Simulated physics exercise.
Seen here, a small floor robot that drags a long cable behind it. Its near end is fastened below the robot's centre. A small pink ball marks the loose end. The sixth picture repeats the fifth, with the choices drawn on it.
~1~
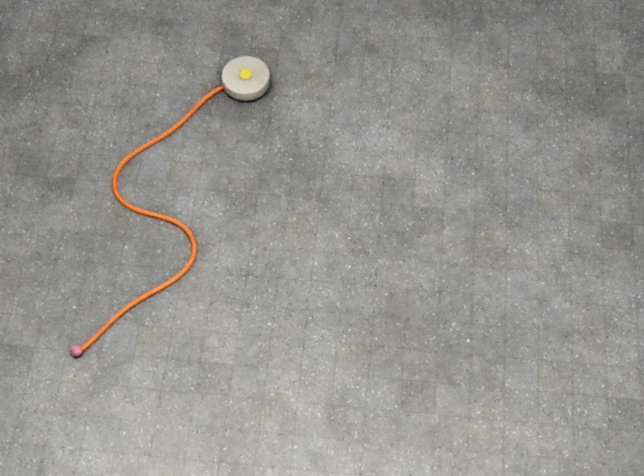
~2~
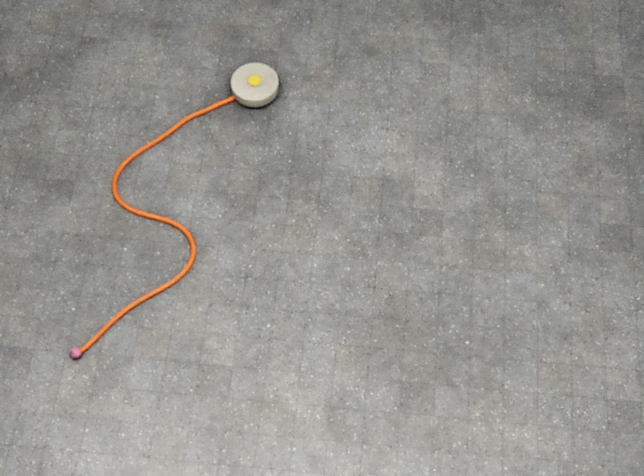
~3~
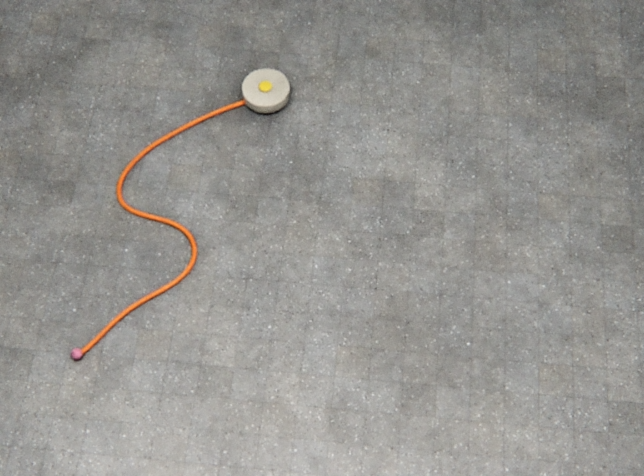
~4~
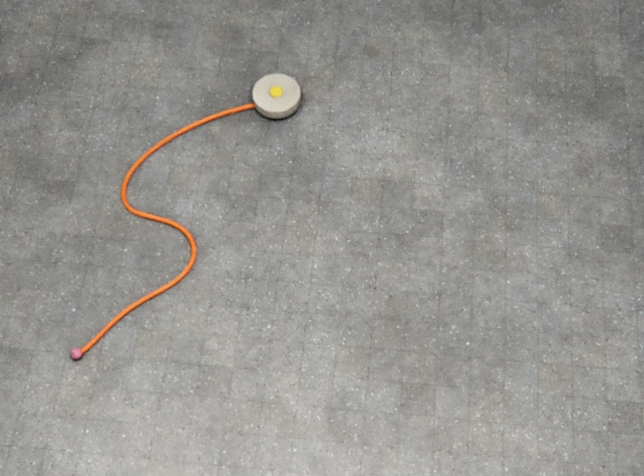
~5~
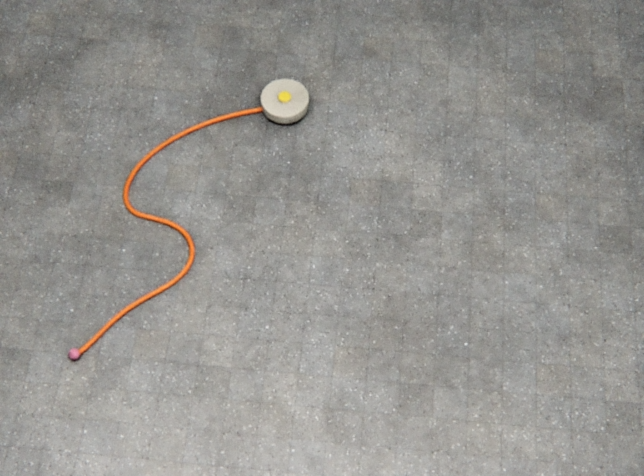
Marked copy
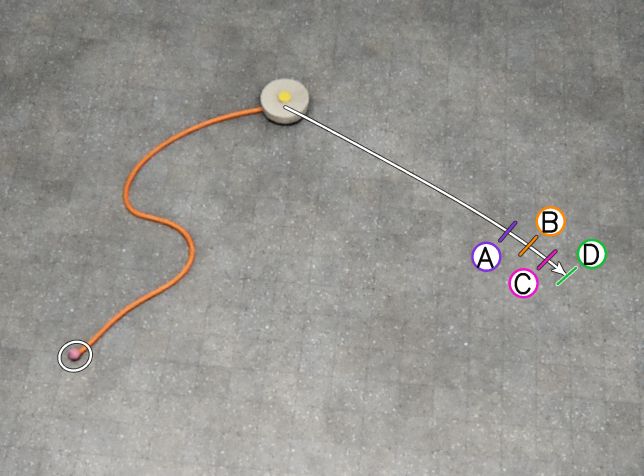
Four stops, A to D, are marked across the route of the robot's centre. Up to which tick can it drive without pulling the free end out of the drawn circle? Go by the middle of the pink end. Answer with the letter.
It should halt at B.
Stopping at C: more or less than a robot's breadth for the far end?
Less.
On the marked copy, A at (508, 232); B at (528, 246); C at (547, 260); D at (567, 276); the ring at (75, 356); the route from (285, 107) via (427, 183) to (565, 275).
Following B. Soon after the start, robot (369, 146), middle of the cable (158, 202), free end (74, 354).
Later, robot (454, 194), middle of the cable (223, 198), free end (74, 354).
In the end, robot (530, 241), middle of the cable (289, 234), free end (84, 346); the free end is still in its ring.
As for the rest, A is safe but short; C drags the free end to (93, 338); D drags the free end to (104, 329).
